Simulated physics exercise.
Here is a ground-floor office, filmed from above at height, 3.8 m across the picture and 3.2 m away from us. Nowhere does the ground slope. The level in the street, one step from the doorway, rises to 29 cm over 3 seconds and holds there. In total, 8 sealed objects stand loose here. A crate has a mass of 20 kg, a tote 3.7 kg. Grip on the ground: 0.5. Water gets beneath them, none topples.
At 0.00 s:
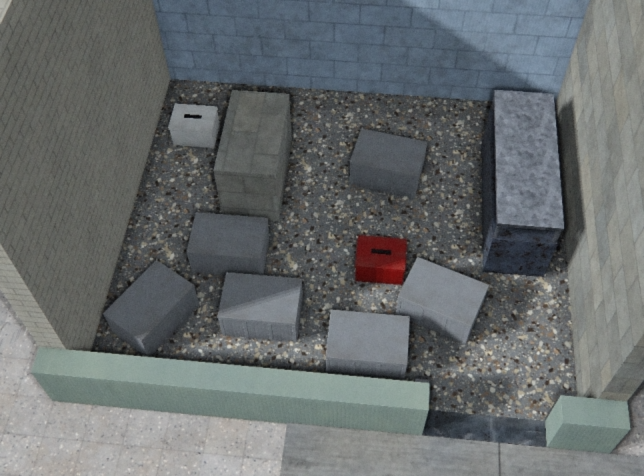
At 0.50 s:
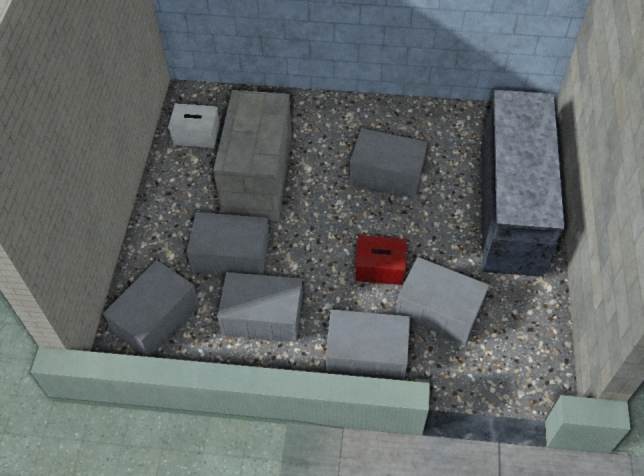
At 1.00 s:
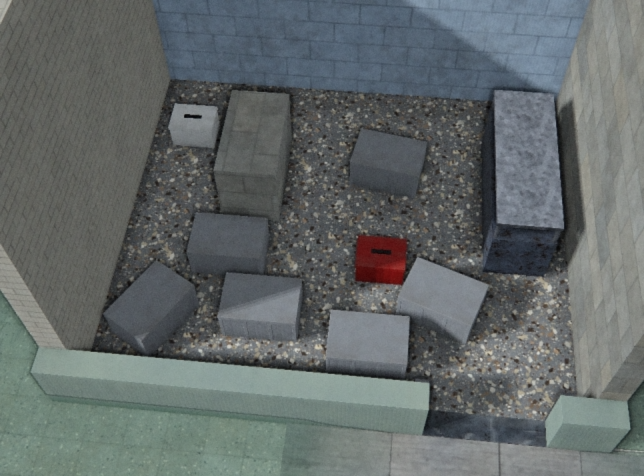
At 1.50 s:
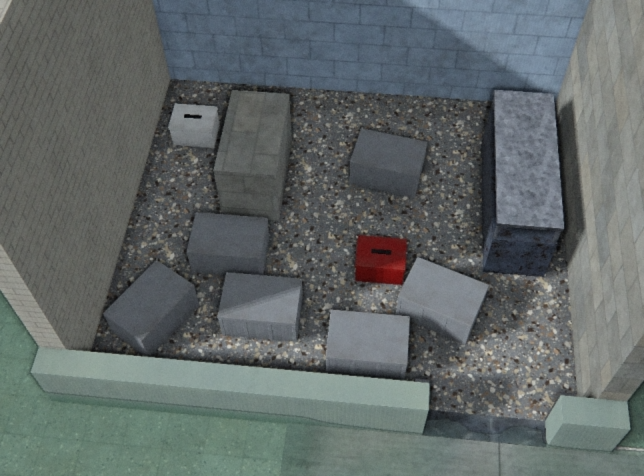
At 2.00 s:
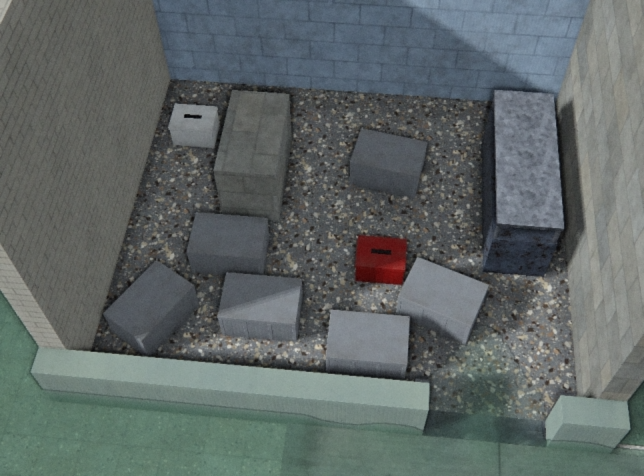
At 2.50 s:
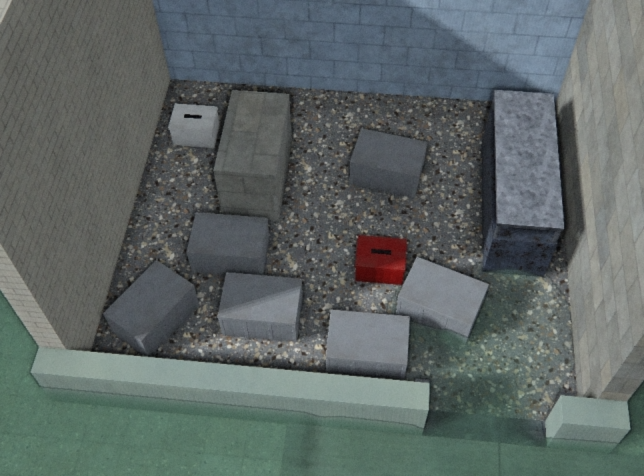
A roofless ground-floor room with a blue brick back wall, pale side walls and a speckled floor is seen from high above, the camera still. A tall beige-grey block stands left of centre and a dark one at right, among grey boxes, a white tote at upper left and a red tote near the middle. Greenish water spreads over the pavement outside, then creeps through the front gap onto the floor at lower right, while every object stays put.
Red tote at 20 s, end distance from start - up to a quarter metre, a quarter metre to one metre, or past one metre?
A quarter metre to one metre.
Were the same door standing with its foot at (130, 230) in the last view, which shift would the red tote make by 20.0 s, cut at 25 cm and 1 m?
By then the red tote has been carried a long way.
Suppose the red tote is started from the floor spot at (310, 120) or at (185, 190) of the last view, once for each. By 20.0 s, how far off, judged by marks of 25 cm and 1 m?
First try it drifts well away, second try it drifts well away.
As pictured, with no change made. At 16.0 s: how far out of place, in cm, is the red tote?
Shift: About 150 cm.
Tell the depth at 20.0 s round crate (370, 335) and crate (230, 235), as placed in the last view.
Close to 27 and 26 centimetres.
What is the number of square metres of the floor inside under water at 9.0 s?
Somewhere about 10.5 m2, give or take.
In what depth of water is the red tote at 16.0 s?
25 cm, roughly.
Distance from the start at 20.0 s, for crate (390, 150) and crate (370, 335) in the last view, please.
Respectively 100 and 200 centimetres.
After 4.0 s the red tote is near (349, 187), 0.7 m from its start, aground; 0 afloat.
After 9.0 s the red tote is near (191, 135), 2.0 m from its start, afloat; 6 afloat.
After 16.0 s the red tote is near (203, 328), 1.6 m from its start, afloat; 8 afloat.
After 20.0 s the red tote is near (309, 267), 0.6 m from its start, afloat; 8 afloat.
